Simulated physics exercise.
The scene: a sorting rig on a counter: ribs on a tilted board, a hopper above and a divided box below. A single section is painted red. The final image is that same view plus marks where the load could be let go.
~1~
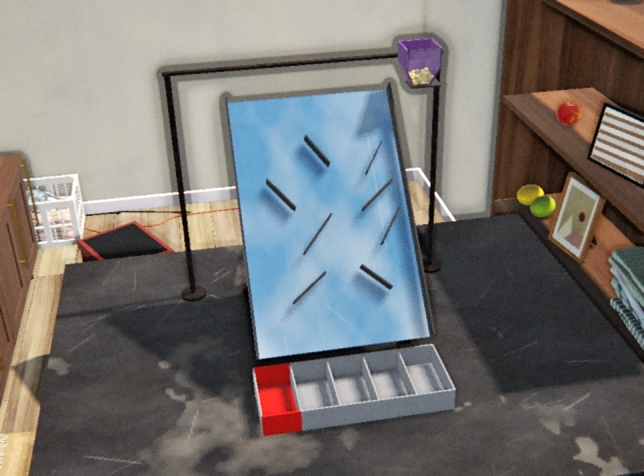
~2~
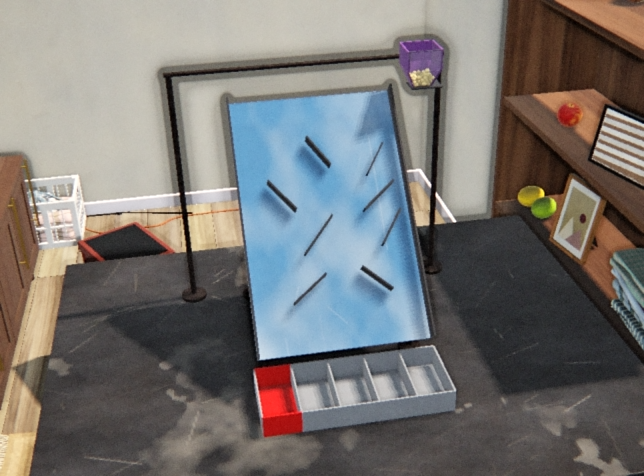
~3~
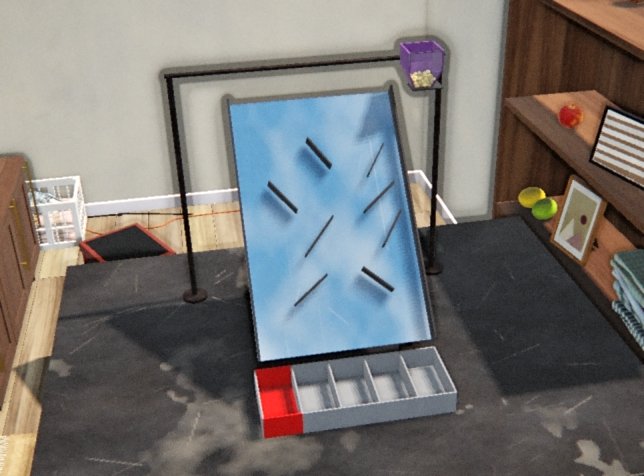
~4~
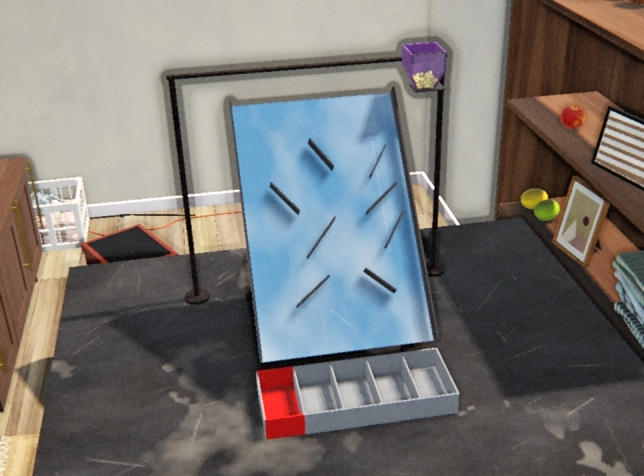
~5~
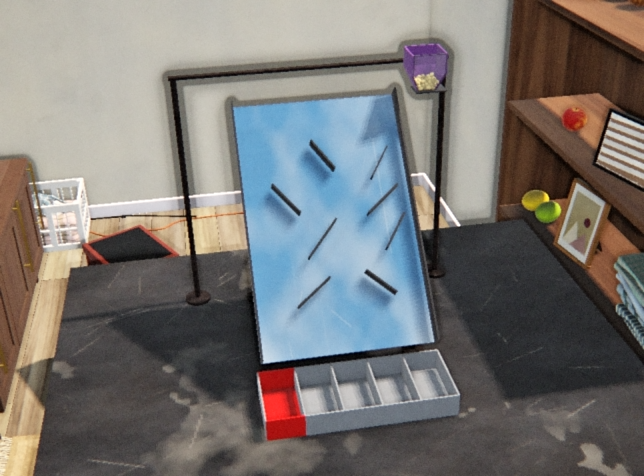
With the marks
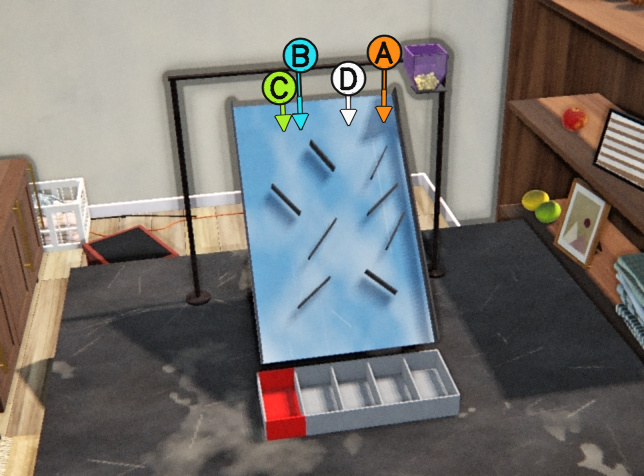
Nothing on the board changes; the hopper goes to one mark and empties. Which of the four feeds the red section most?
C beats the others.
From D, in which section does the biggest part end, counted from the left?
The third.
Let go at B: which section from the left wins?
The first from the left.
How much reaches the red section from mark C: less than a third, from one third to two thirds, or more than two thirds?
It is more than two thirds.
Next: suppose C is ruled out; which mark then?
B it is.
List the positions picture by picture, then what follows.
The first picture shows hopper at (419, 76), soya beans, door shut.
The second picture shows ribs (306, 136) to (331, 164), (369, 172) to (383, 142), (268, 180) to (297, 209).
The third picture shows ribs (366, 209) to (394, 181), (306, 254) to (333, 215), (385, 244) to (401, 209).
The fourth picture shows ribs (298, 305) to (329, 275), (365, 268) to (397, 290).
The fifth picture shows red section at (286, 427), number 1 of 5 from the left.
On the marked copy, mark A meets the board at (383, 116); mark B meets the board at (300, 123); mark C meets the board at (283, 125); mark D meets the board at (348, 119).
With A, a small part in the red section, most in other sections, a small part outside the box.
With B, most in the red section, about a quarter in other sections.
With C, nearly all in the red section, a stray few in other sections.
With D, a small part in the red section, most in other sections, a small part outside the box.
